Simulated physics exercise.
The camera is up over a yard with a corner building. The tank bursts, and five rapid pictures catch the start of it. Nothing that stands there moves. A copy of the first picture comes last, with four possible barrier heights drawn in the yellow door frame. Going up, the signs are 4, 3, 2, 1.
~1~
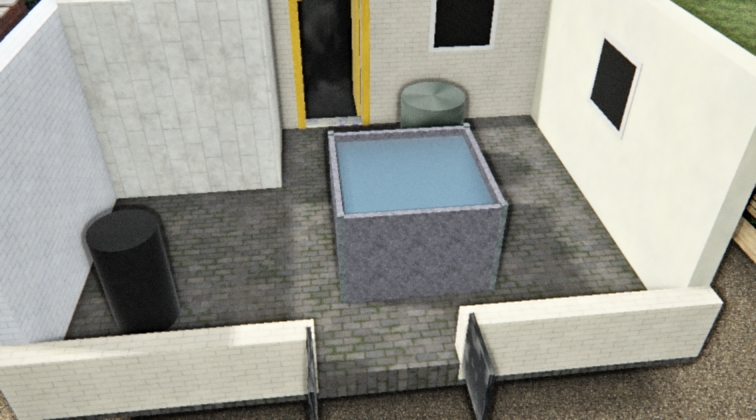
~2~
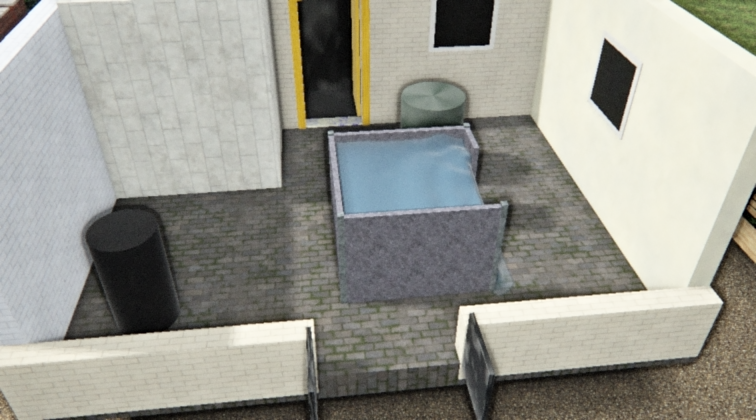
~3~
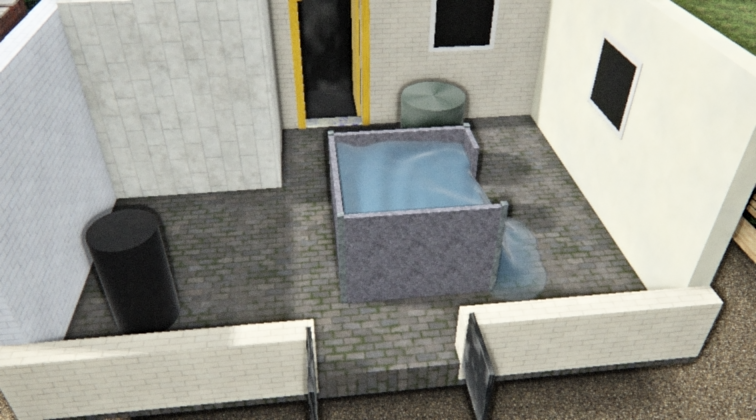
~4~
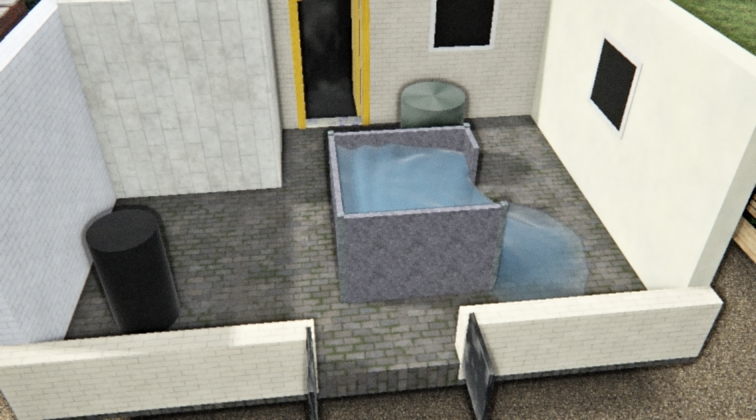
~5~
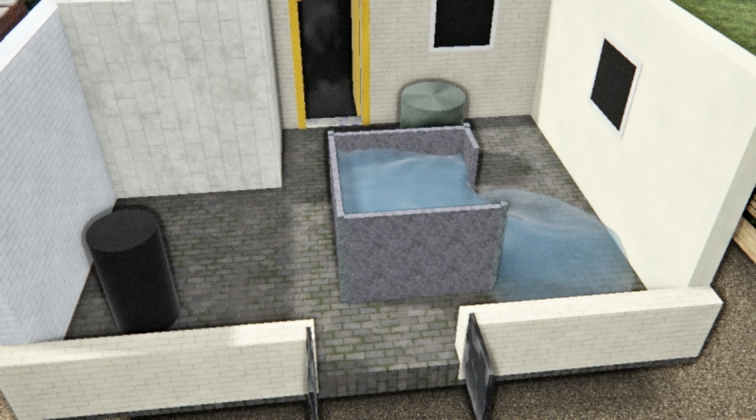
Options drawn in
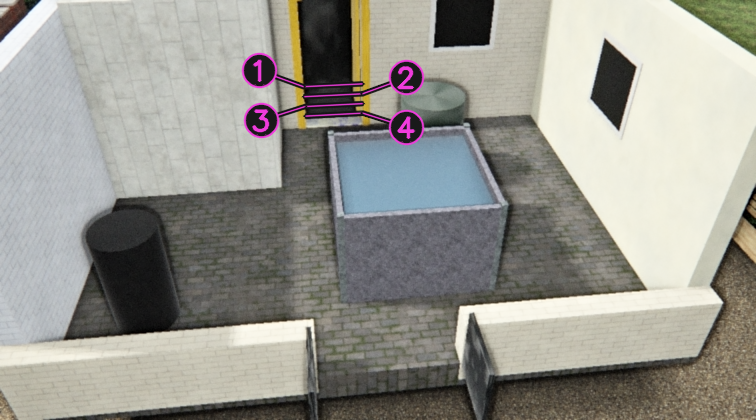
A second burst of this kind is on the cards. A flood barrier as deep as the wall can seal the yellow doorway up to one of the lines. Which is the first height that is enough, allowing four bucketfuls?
Take 4.
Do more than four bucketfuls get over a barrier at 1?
No, that is safe.
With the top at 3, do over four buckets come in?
No, that is safe.
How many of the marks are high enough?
All four.
In magenta, 1 at (333, 85); 2 at (333, 95); 3 at (333, 105); 4 at (334, 114); from the bottom up 4, 3, 2, 1.
For mark 1, nothing gets over.
For mark 2, nothing gets over.
For mark 3, nothing gets over.
For mark 4, a splash gets over, under a bucket.
